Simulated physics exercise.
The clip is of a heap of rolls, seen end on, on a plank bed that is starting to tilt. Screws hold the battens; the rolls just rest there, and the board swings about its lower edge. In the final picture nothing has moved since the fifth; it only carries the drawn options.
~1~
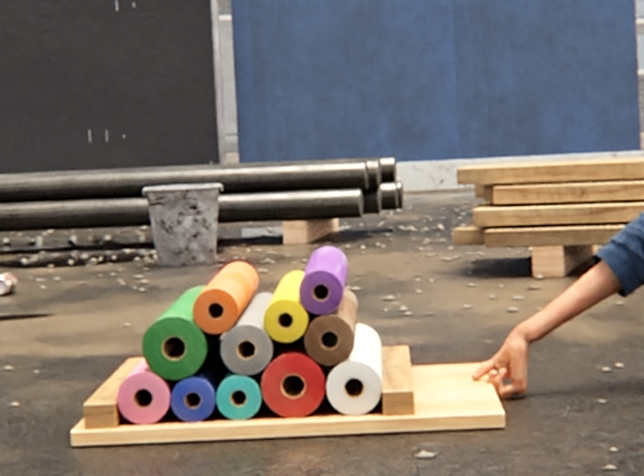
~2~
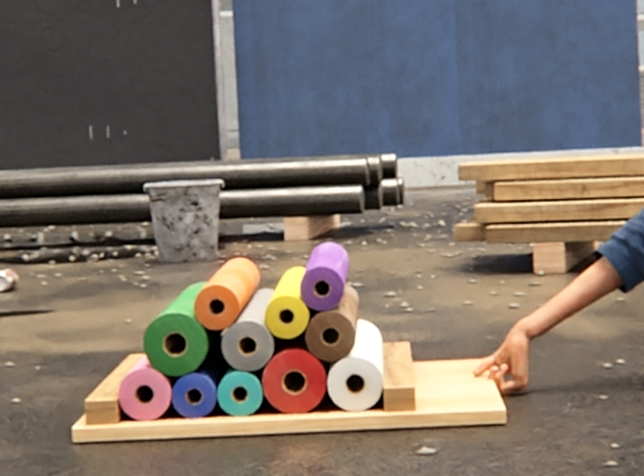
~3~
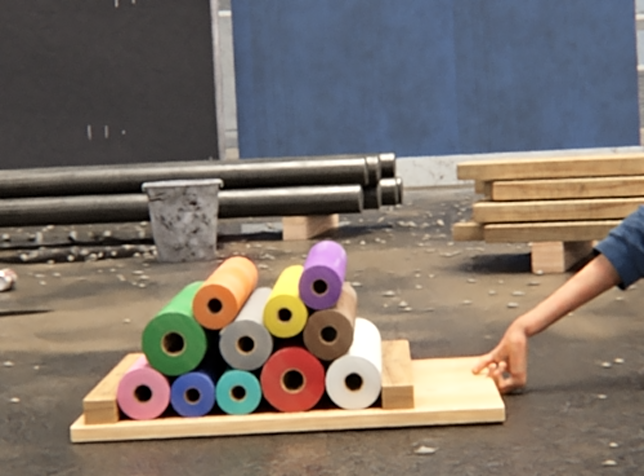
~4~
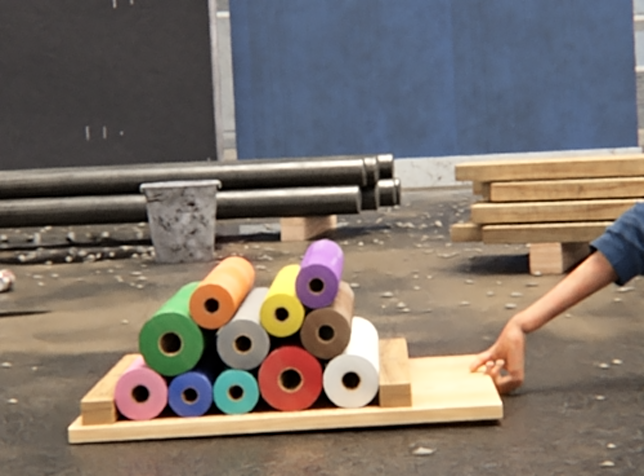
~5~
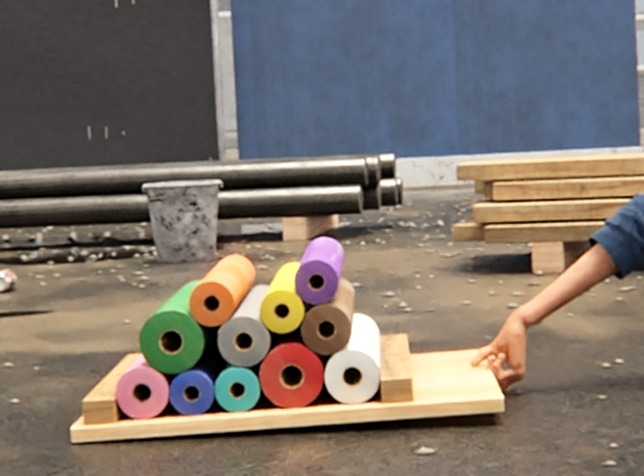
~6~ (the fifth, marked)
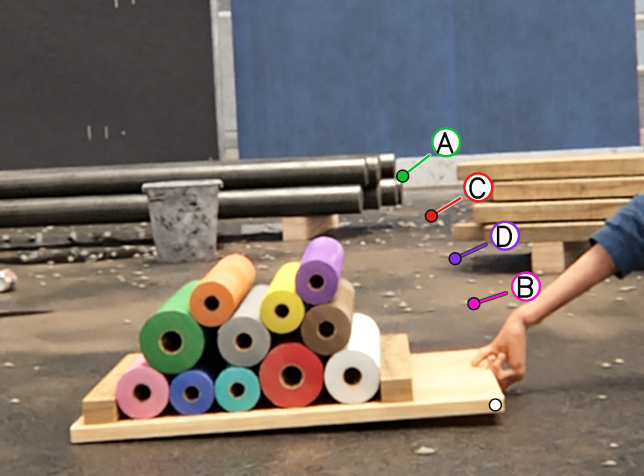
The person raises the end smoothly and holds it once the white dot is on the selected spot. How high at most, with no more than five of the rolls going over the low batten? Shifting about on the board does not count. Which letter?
Lift it to A and no more.
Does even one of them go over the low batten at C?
At C: Yes.
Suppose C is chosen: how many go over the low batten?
It comes to five.
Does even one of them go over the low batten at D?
Yes, at D.
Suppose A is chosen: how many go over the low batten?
The count is five.
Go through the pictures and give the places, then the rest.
The first frame shows red roll (293, 386); white roll (354, 388); green roll (174, 348).
The second frame shows green roll (175, 344); grey roll (248, 345).
The third frame shows board (294, 385); yellow roll (285, 315).
The fourth frame shows board (292, 384); pink roll (141, 394); blue roll (191, 395).
The fifth frame shows board (293, 381); pink roll (142, 393); blue roll (192, 393).
On the marked copy, A at (403, 176); B at (474, 303); C at (431, 216); D at (455, 259); the white dot at (496, 405).
With A. Early on, board at 19°.
Further on, board at 35°.
At the end, board at 35°, five over the low batten.
As for the rest, B none over the low batten; C five over the low batten; D five over the low batten.
